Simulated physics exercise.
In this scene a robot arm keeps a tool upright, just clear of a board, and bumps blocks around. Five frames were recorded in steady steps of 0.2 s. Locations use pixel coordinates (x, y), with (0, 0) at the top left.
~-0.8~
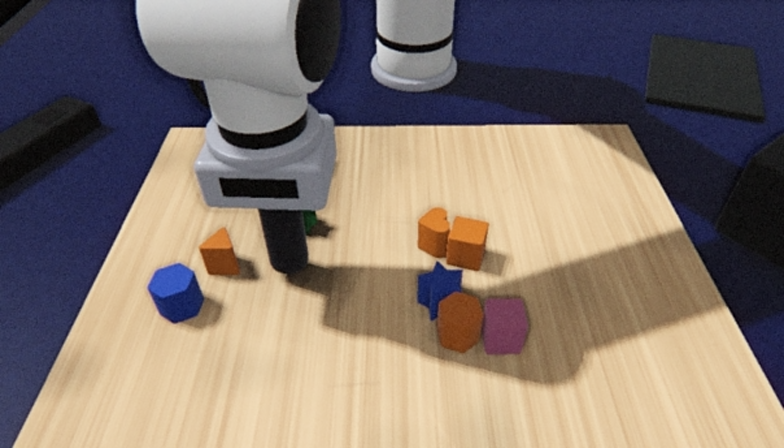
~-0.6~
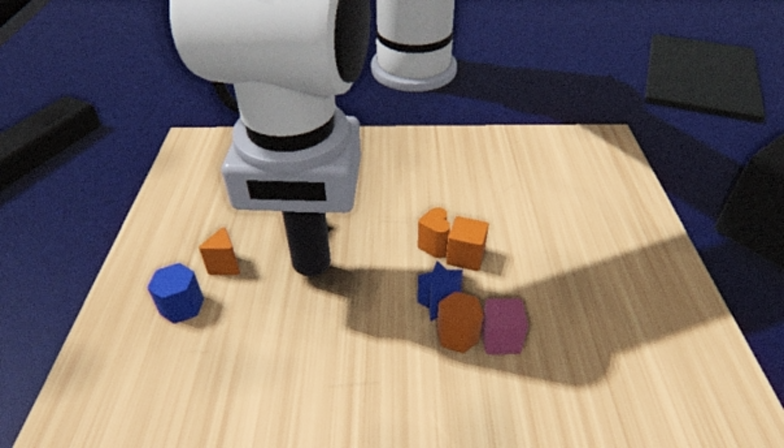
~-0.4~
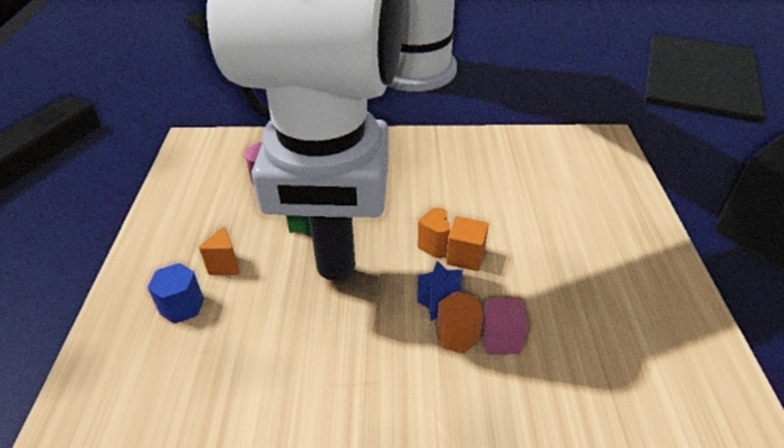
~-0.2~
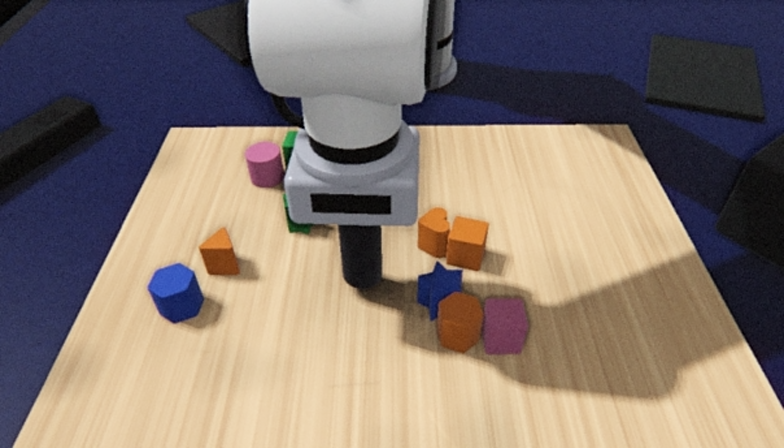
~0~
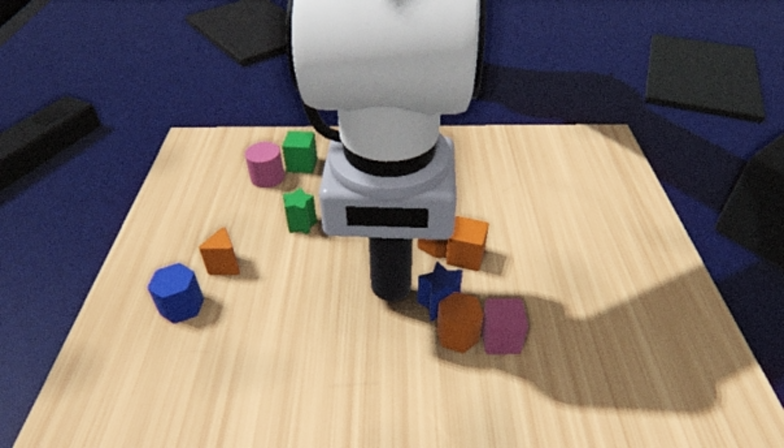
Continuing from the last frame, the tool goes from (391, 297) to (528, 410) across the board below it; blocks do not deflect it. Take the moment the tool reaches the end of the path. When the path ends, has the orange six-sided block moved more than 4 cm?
Yes, I think so.
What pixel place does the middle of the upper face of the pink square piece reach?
That would be at about pixel (547, 313).
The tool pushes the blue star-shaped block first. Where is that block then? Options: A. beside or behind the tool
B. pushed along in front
I'll go with A - beside or behind the tool.
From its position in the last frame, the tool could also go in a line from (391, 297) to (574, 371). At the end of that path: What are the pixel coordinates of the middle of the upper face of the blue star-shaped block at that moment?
I expect it at (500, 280).
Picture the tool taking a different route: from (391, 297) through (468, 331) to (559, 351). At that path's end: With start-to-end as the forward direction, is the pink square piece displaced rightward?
No.
What follows on the original path. One third of the way, tool at (432, 321); blue star-shaped block at (457, 281), turned 20° anticlockwise; orange six-sided block at (477, 317); pink square piece at (516, 314), turned 15° anticlockwise.
Two thirds of the way, tool at (478, 359); blue star-shaped block at (458, 281), turned 25° anticlockwise; orange six-sided block at (526, 341), turned 50° anticlockwise; pink square piece at (545, 314), turned 60° anticlockwise.
At the end, tool at (531, 400); orange heart not moved; blue star-shaped block at (458, 281), turned 25° anticlockwise; orange six-sided block at (568, 356), turned 125° anticlockwise; pink square piece at (547, 313), turned 65° anticlockwise.
